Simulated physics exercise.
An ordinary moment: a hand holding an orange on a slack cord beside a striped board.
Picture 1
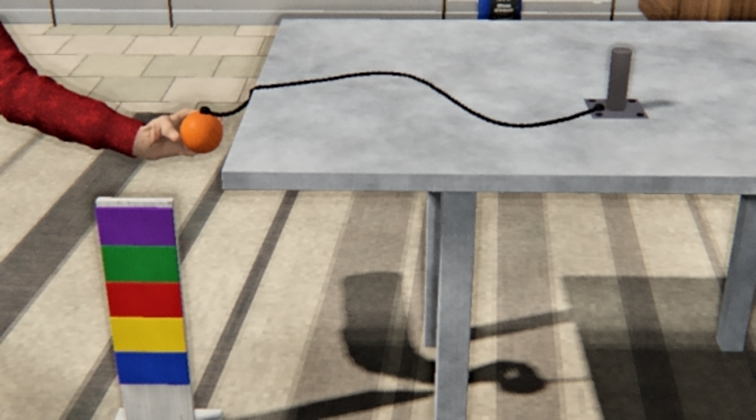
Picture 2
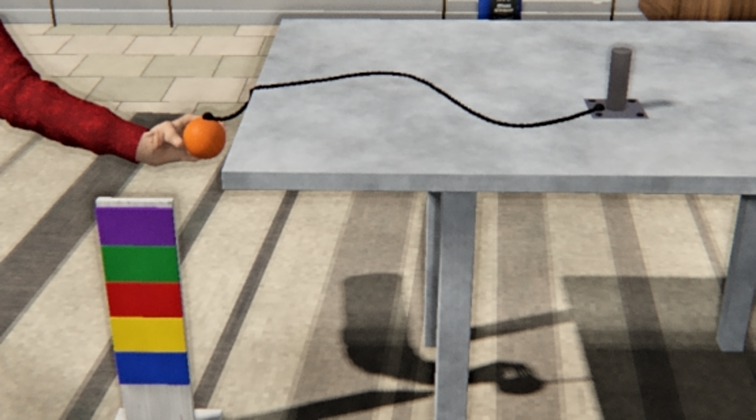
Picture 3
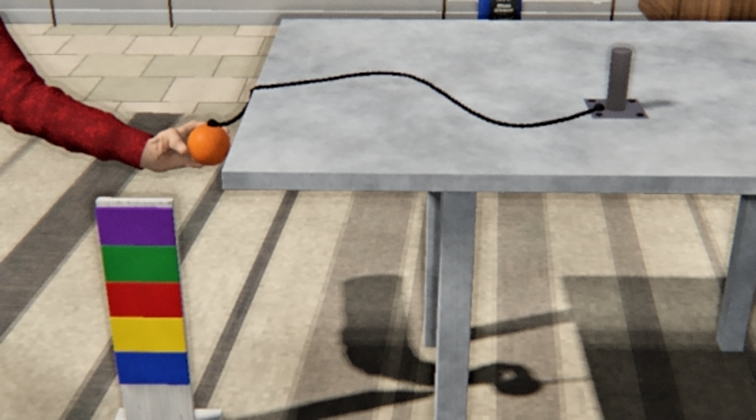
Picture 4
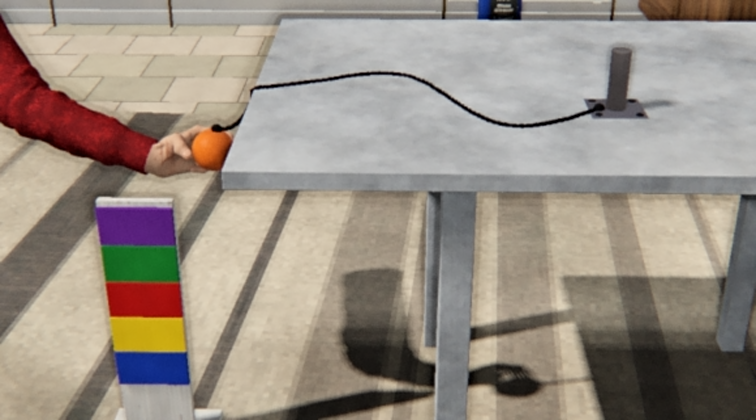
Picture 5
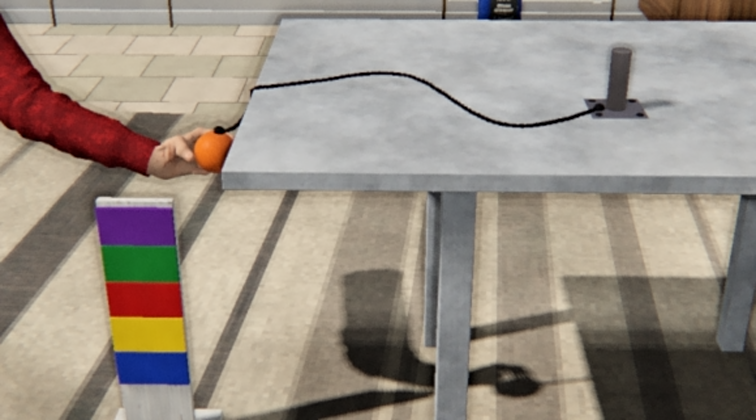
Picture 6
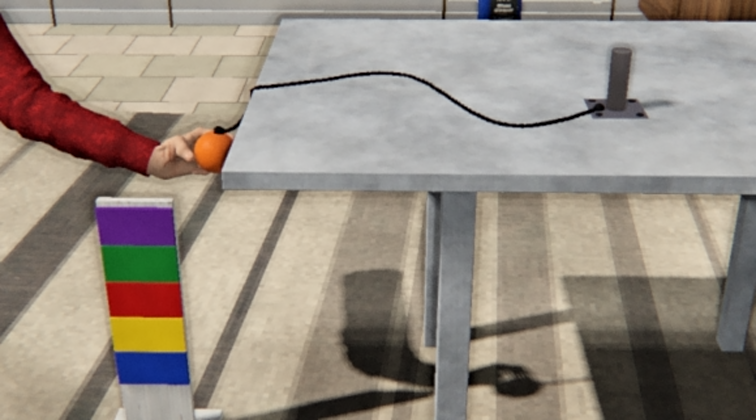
A hand holding an orange ball on a black cord lowers it slightly rightward, then stays still.
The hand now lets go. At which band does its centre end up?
Its middle rests at the green band.
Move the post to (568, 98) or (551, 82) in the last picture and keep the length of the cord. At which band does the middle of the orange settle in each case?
Taking them in turn: Red; red.
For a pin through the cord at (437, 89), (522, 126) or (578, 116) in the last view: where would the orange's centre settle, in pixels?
The places are (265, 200), (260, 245) and (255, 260).
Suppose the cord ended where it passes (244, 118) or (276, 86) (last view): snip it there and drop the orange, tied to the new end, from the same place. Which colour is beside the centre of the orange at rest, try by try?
In that order: Purple; higher than all five.
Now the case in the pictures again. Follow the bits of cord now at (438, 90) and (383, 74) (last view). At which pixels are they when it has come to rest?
The first at (365, 105), the second at (282, 105).
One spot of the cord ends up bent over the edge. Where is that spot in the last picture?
At (349, 76), roughly.
A little later, orange near (281, 246); level with purple.
Next, orange near (229, 292); level with green.
When it is over, orange near (249, 284); level with green. The green one.
